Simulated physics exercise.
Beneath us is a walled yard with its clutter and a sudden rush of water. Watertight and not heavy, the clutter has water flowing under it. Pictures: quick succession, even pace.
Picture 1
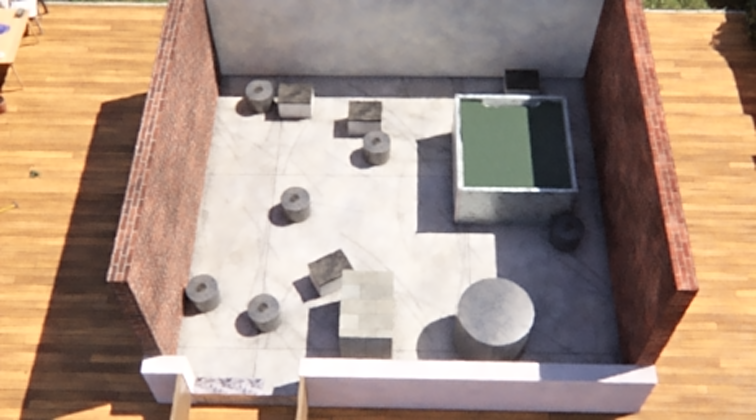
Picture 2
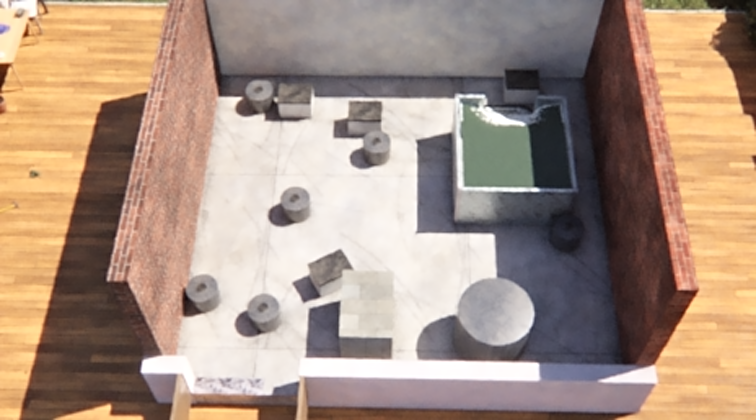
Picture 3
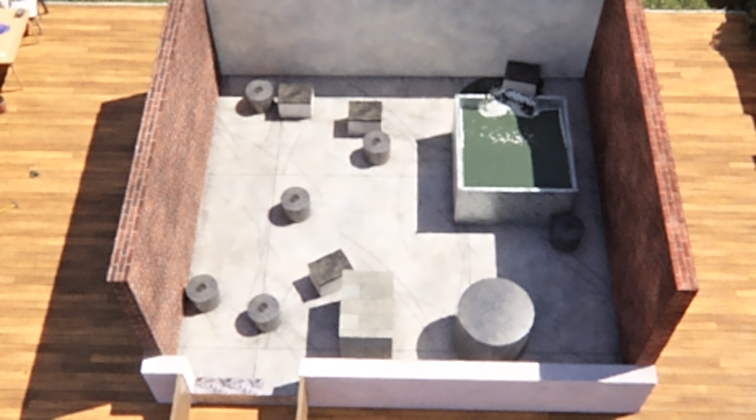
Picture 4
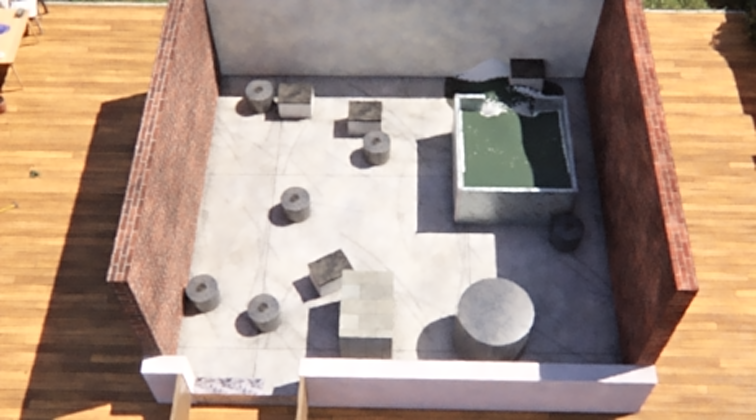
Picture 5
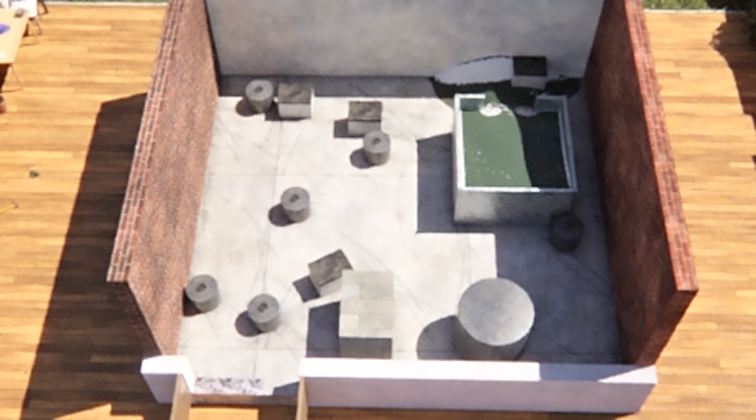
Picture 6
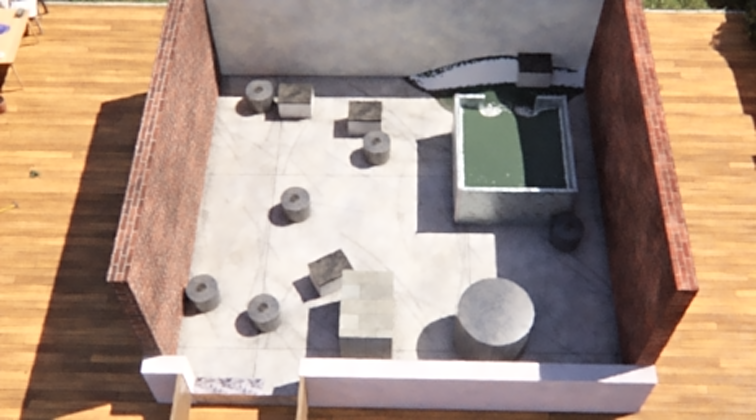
In a walled yard, water splashes into a green tank, then spreads behind it leftward.
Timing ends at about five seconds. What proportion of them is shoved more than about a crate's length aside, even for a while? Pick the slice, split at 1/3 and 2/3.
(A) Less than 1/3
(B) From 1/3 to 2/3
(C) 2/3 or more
From 1/3 to 2/3 (B).
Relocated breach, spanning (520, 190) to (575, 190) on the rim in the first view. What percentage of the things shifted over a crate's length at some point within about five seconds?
I make it 20 per cent.
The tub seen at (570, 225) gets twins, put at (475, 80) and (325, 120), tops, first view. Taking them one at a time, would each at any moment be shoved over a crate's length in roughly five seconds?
Went the distance, went the distance.
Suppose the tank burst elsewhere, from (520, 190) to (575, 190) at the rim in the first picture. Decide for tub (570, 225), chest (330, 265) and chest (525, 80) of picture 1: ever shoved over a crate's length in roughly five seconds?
Lab note - in sequence: Made it that far; made it that far; never that far.
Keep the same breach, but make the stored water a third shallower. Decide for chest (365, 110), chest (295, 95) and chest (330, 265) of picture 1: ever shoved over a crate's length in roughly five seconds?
One: Passed the mark. Two: Passed the mark. Three: Stayed below the mark.
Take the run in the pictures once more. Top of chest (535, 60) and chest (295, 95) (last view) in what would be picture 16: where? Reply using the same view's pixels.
Around (565, 102) and (271, 109).
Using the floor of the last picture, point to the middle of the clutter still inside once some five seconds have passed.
On the floor of the last picture, roughly (338, 235).
A moment on, 1 of 10 are well off their spots; 1 afloat.
Next, 3 of 10 are well off their spots; 2 afloat.
Later, 3 of 10 are well off their spots; 3 afloat.
In the end, 4 of 10 are well off their spots, and 4 have been at some point; 3 afloat.
